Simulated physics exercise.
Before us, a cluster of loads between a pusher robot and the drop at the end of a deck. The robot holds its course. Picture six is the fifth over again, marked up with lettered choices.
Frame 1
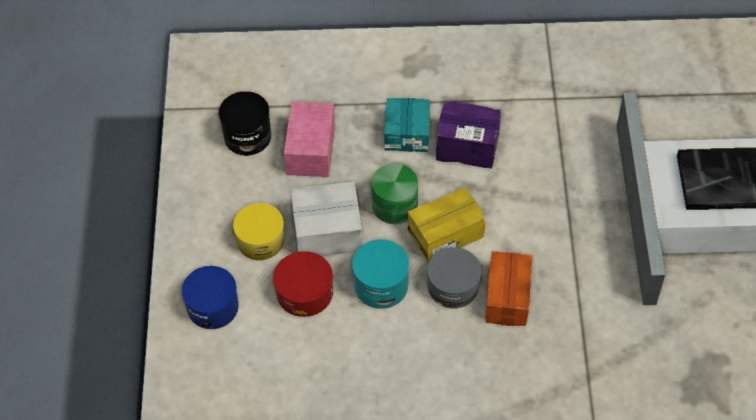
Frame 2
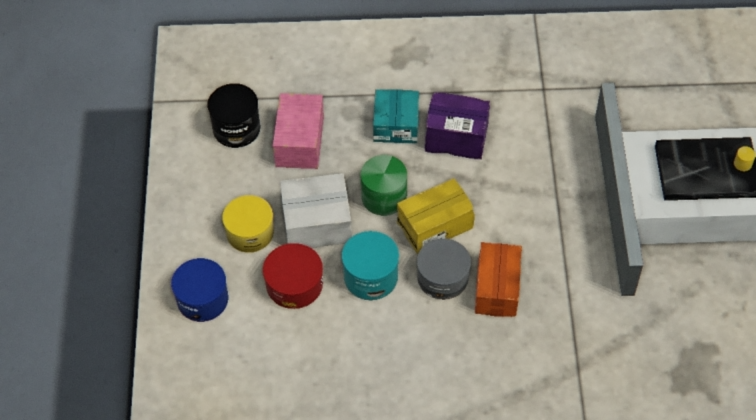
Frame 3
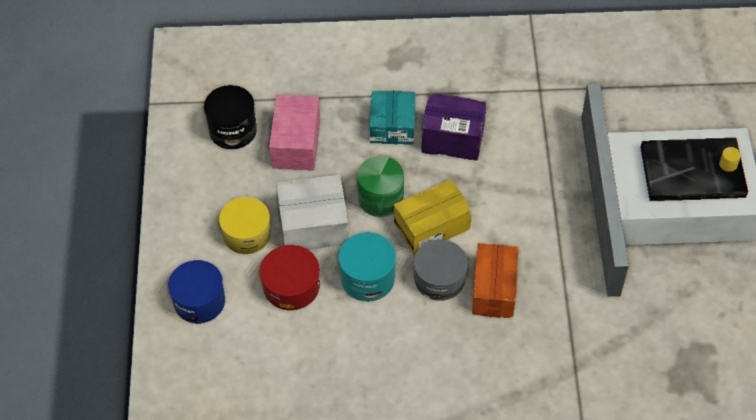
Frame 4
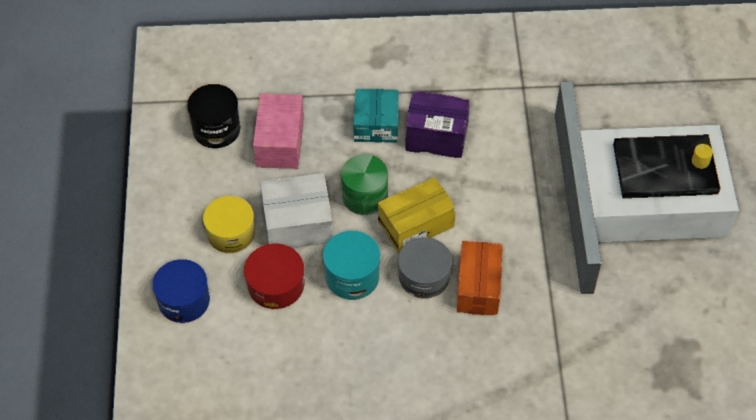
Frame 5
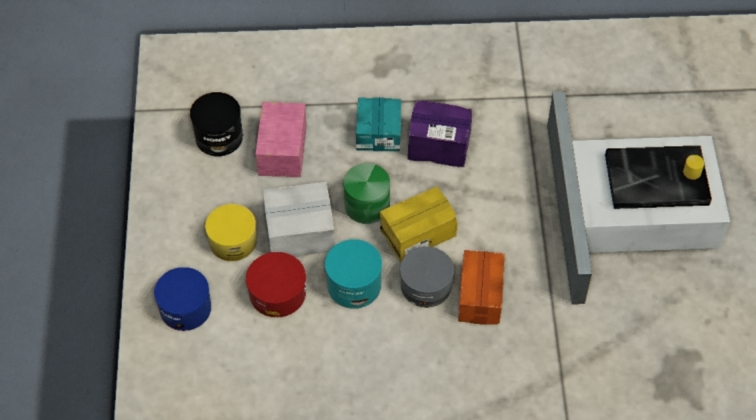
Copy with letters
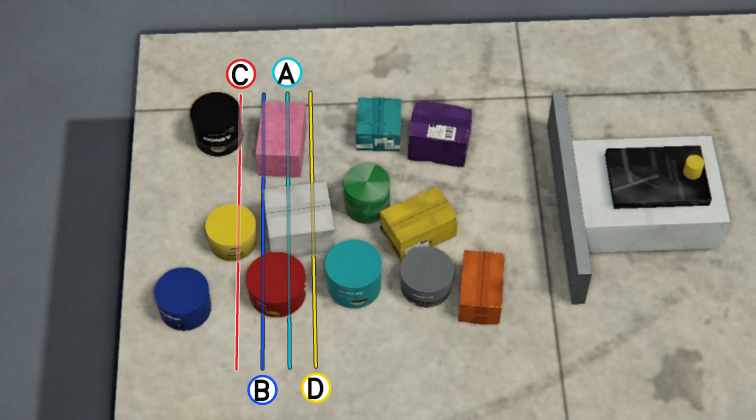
A loose cluster of colourful boxes and round pails sits on a pale, stained slab beside a darker grey surface, seen from high above. Black, pink, turquoise and purple items line the back, yellow, white and green ones fill the middle, and blue, red, turquoise, grey and orange ones the front, with a white, grey-plated robot at right. The view shifts slightly, sliding everything leftward together, while the robot edges a little nearer the motionless cluster.
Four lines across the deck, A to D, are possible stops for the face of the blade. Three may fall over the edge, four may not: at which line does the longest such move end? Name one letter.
As far as mark B.
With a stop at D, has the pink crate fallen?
No.
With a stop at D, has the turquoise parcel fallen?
No.
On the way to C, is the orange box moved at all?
Yes.
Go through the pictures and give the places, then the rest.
The first frame shows white box (327, 219); grey pail (454, 278); purple box (468, 134).
The second frame shows robot (701, 168); green canister (384, 186).
The third frame shows robot (686, 168); pink crate (295, 132).
The fourth frame shows robot (658, 165); yellow parcel (416, 215).
The fifth frame shows robot (650, 176); orange box (482, 287); yellow pail (232, 233); turquoise parcel (380, 125).
On the copy, A at (289, 222); B at (263, 223); C at (239, 224); D at (313, 221).
On B. First, robot (541, 180); turquoise parcel (365, 125); orange box (439, 290).
Then, robot (432, 184); blue pail (131, 324); black pail (172, 127).
Finally, robot (345, 187); black pail over the edge; yellow pail over the edge; three fallen.
By contrast, A is within the limit but short; C drops five; D is within the limit but short.
